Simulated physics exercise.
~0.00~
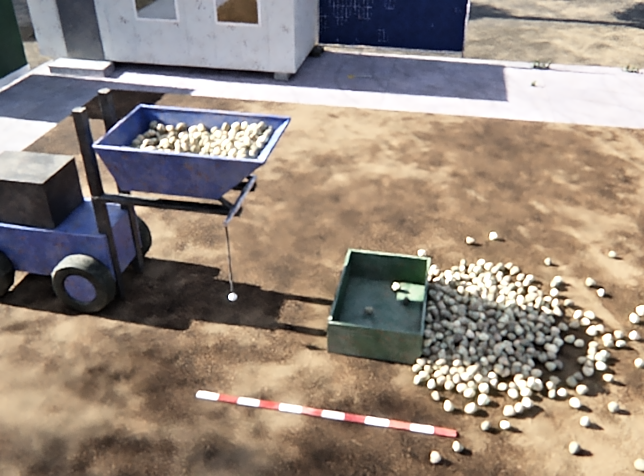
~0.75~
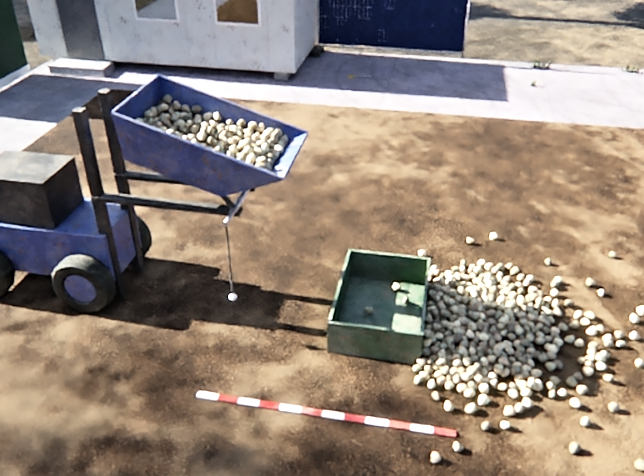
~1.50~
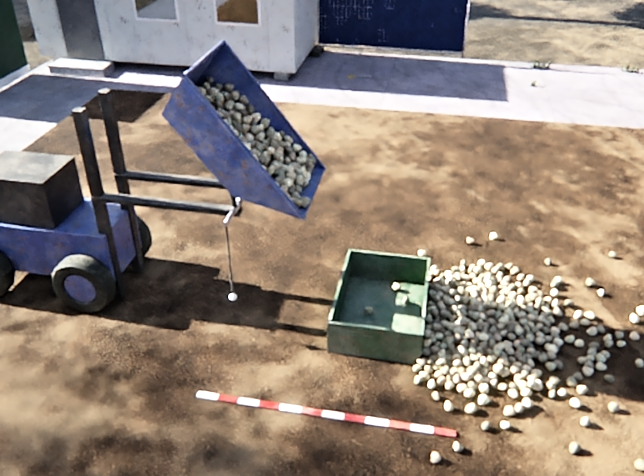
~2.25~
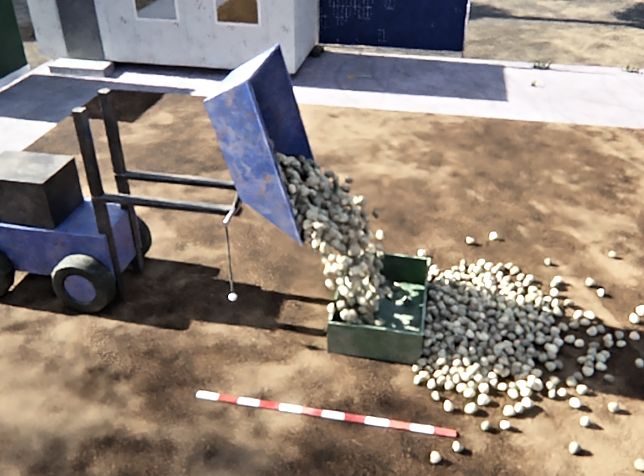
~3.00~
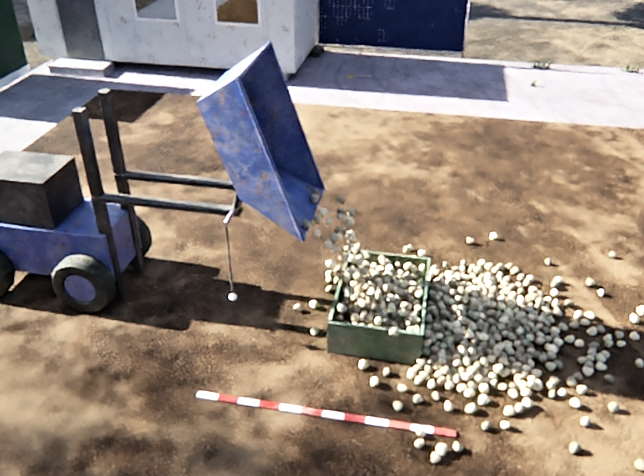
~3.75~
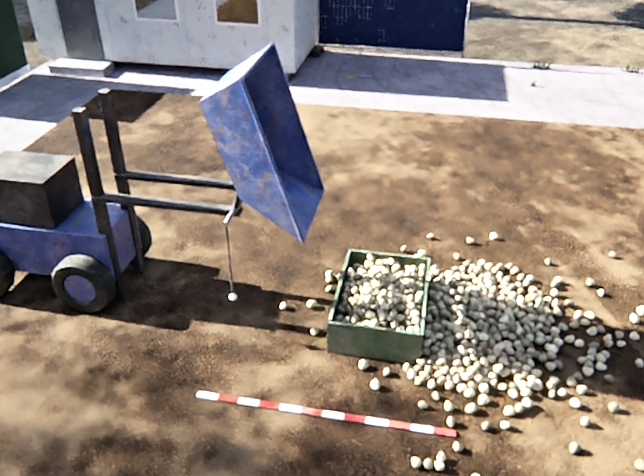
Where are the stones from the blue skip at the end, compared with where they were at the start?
At the start they lie in the raised blue skip on the left. By the end they are lower and further right, nearly all in the green bin beside the older heap, with a few scattered on the ground around it.
